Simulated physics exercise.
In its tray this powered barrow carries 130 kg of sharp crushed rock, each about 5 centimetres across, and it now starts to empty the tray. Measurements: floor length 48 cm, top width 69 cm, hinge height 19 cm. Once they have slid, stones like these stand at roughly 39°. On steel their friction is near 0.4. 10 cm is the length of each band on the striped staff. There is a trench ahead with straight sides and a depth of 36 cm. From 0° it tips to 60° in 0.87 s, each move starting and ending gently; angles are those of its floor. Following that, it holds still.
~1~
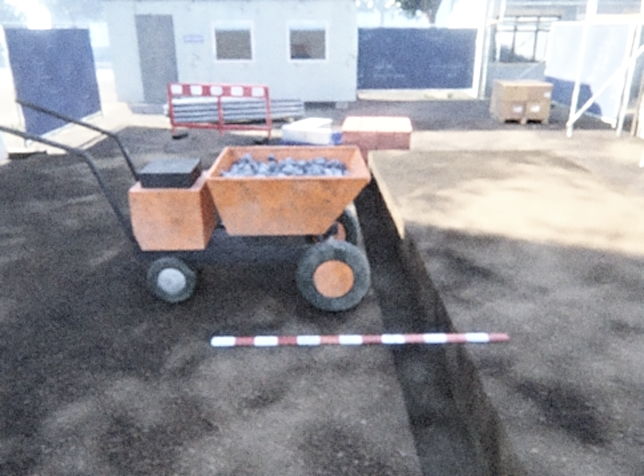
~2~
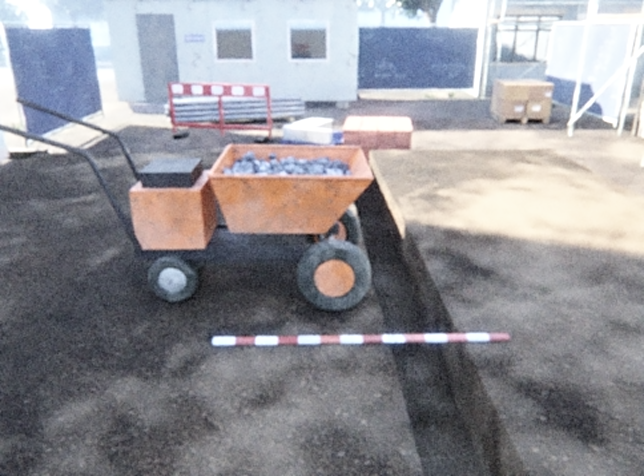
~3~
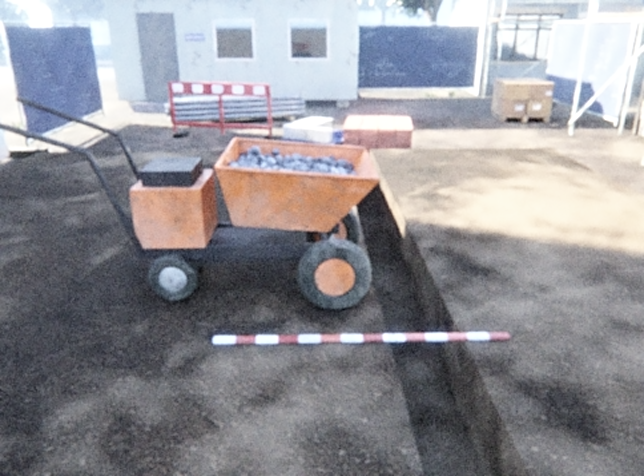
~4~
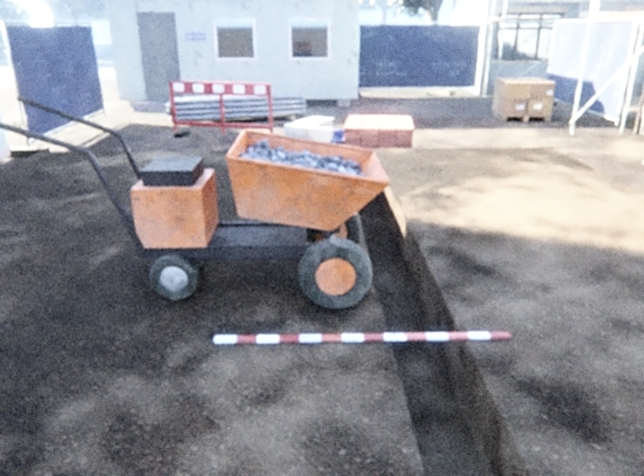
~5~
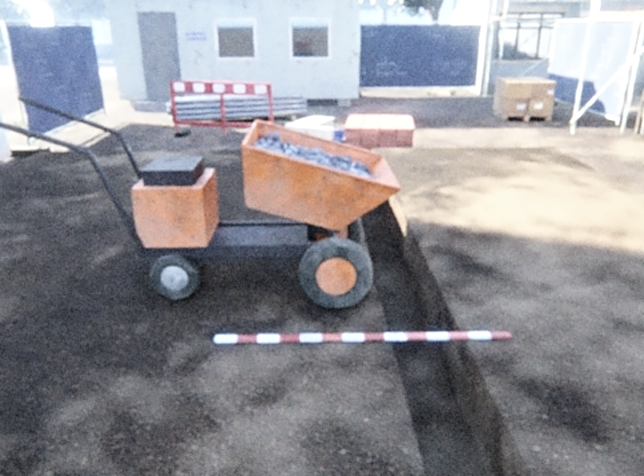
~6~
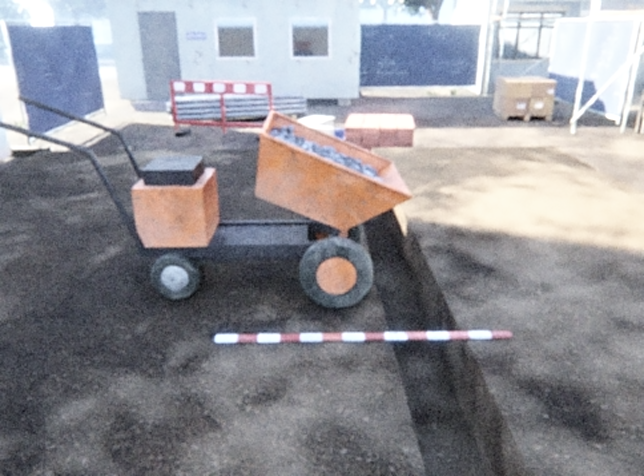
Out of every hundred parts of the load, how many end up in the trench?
Close to 6 in a hundred.
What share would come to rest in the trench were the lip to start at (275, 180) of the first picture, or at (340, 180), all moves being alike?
Estimates: 30 % then 25 %.
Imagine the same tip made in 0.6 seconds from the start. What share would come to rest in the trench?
Close to 5 percent, then.
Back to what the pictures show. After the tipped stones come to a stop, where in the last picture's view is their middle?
The middle should be near (465, 278).
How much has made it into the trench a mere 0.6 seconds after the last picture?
By that moment, roughly 0 per cent of the load.
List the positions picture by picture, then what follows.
The first frame shows lip at (370, 178), floor tilted 0°, highest stones at (285, 165).
The second frame shows lip at (373, 178), floor tilted 1°, highest stones at (278, 163).
The third frame shows lip at (380, 180), floor tilted 5°, highest stones at (263, 158).
In the fourth frame, the tray is at 10°, its lip at (390, 183); the top of the load is at (267, 151).
In the fifth frame, the tray is at 16°, its lip at (401, 189); the top of the load is at (273, 143).
The sixth frame shows lip at (412, 197), floor tilted 23°, highest stones at (282, 135).
Then, 0.3 s after the last picture the floor is at 50°, 100 % in the tray; the foremost stones are at (426, 224).
Then, 0.6 s after the last picture the floor is at 60°, 94 % in the tray, 1 % in the trench, 5 % past the trench; the foremost stones are at (479, 279).
Then, 1.0 s after the last picture the floor is at 60°, 72 % in the tray, 1 % in the trench, 28 % past the trench; the foremost stones are at (534, 278).
Then, 2.9 s after the last picture the floor is at 60°, 64 % in the tray, 6 % in the trench, 30 % past the trench; the foremost stones are at (570, 275).
